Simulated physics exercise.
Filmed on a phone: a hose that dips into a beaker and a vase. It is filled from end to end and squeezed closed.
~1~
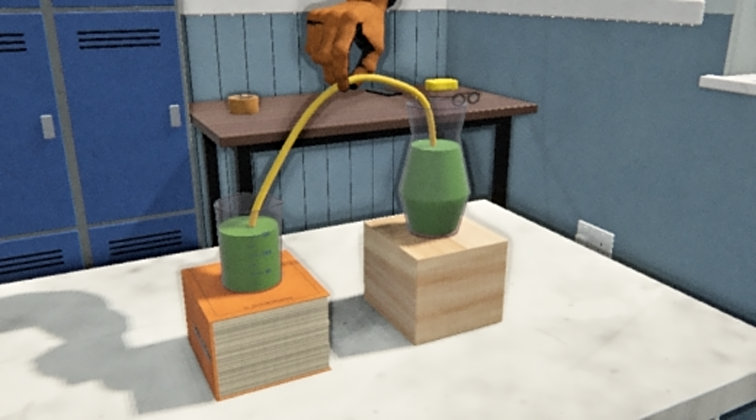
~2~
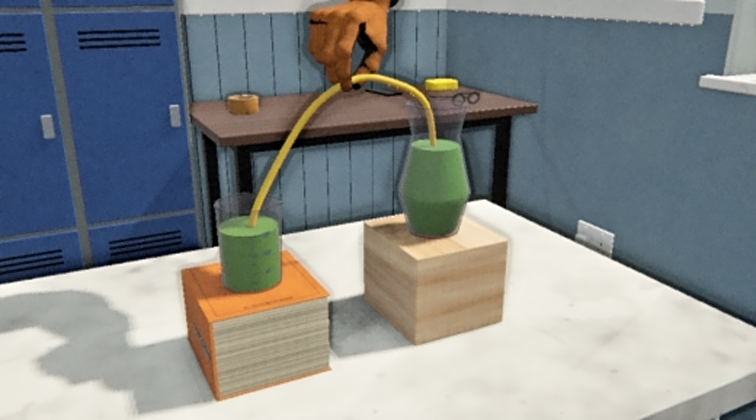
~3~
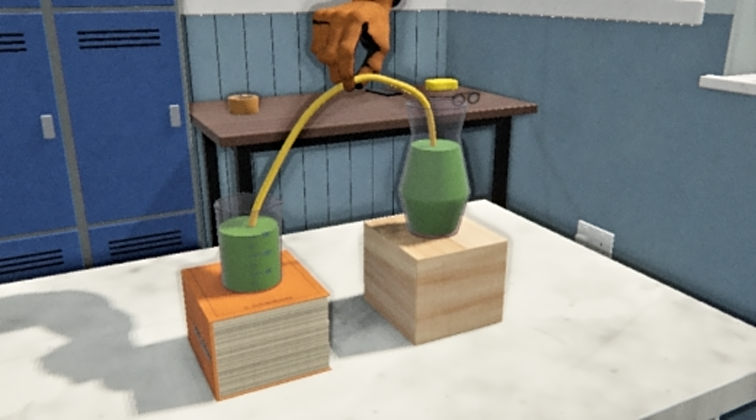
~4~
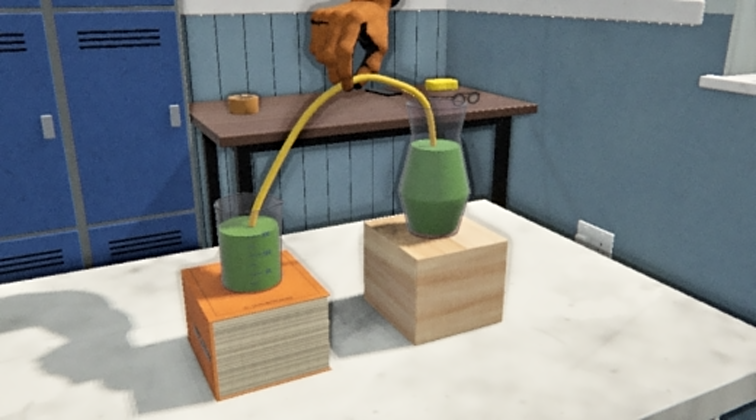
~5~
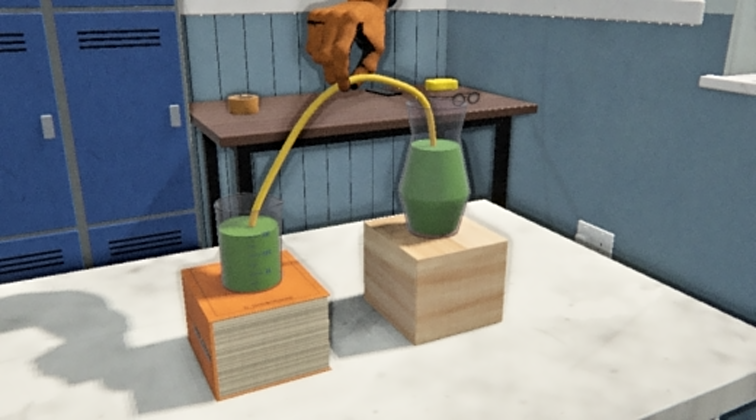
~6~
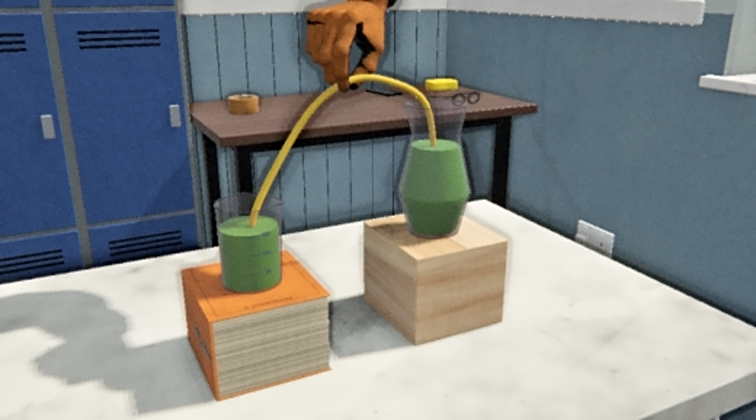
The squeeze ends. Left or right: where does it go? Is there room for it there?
It flows leftwards, and the one that fills overflows.
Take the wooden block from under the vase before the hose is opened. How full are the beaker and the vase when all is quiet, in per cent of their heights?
Roughly 45 per cent, then 85 per cent.
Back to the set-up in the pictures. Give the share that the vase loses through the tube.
Some 30 per cent.
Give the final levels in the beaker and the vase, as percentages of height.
Roughly 100 per cent, then 45 per cent.
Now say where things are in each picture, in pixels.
In the first frame, still shut; beaker (250, 241) about two thirds full, up on the book; vase (435, 167) about two thirds full, up on the wooden block.
In the second frame, the hose is pinched; beaker about two thirds full, surface at (248, 227); vase about two thirds full, surface at (436, 146).
In the third frame, nothing flows; beaker (250, 241) about two thirds full; vase (435, 167) about two thirds full.
In the fourth frame, fingers on the hose; beaker about two thirds full, surface at (248, 227); vase about two thirds full, surface at (436, 146).
In the fifth frame, still shut; beaker (250, 241) about two thirds full, up on the book; vase (435, 167) about two thirds full, up on the wooden block.
In the sixth frame, the hose is pinched; beaker about two thirds full, surface at (248, 227); vase about two thirds full, surface at (436, 146).
Shortly, the beaker is nearly full; the vase is about half full.
Then, the beaker is full to the brim; the vase is about half full; the lower one has lost some.
At the finish, the beaker is full to the brim; the vase is about half full; the lower one has lost some; the two surfaces are level.
